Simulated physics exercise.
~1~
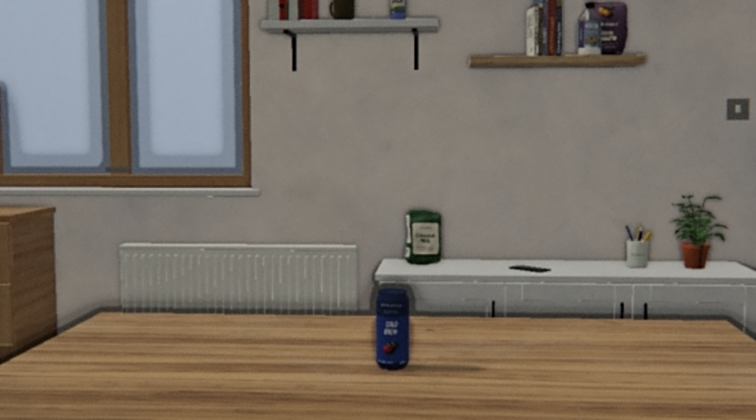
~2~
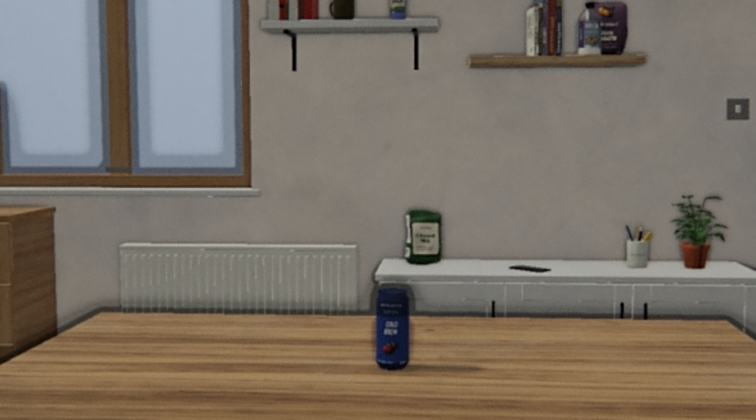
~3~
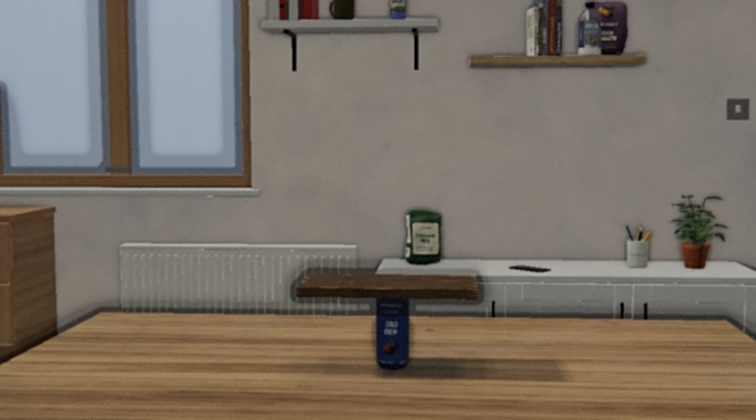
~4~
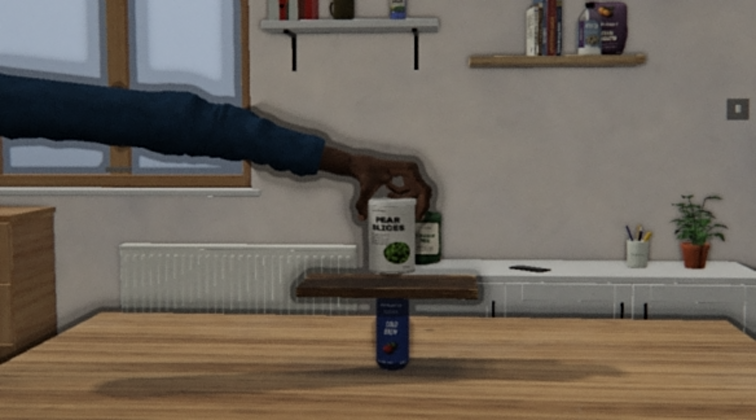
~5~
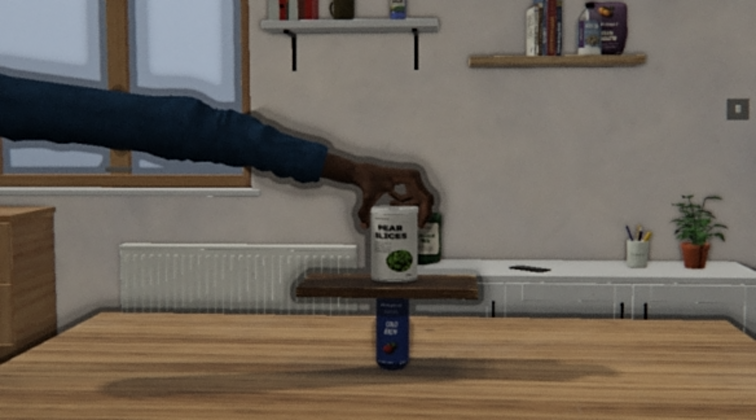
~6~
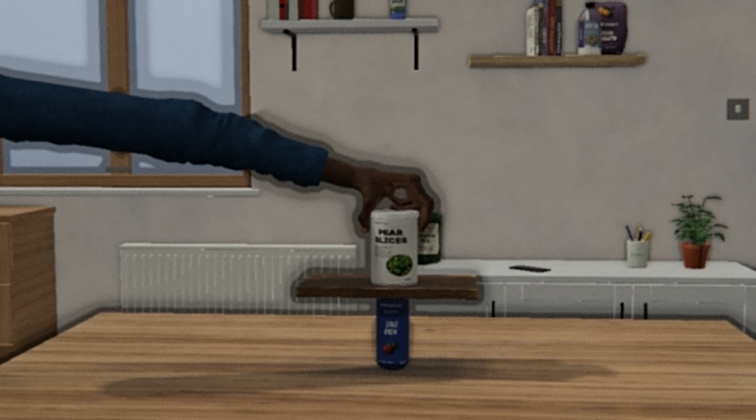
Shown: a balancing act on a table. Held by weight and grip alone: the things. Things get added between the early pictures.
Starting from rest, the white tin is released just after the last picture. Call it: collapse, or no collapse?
No collapse.
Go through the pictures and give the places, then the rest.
In the first picture, the last thing is not in view yet; blue can (393, 329).
In the second picture, the last thing is not in view yet; blue can (393, 329).
In the third picture, the last thing is not in view yet; blue can (393, 329).
In the fourth picture, coming down; white tin (392, 235); blue can (393, 329).
In the fifth picture, coming down; white tin (394, 243); blue can (393, 329).
In the sixth picture, set down, still held; white tin (394, 248); blue can (393, 329).
Then, 0.50 s later than the last frame, all is still.
Then, 1.30 s later than the last frame, white tin resting near (394, 248).
When it is over, all 3 as before. End places, in pixels of the last picture, white tin near (394, 248). The stack keeps its balance.
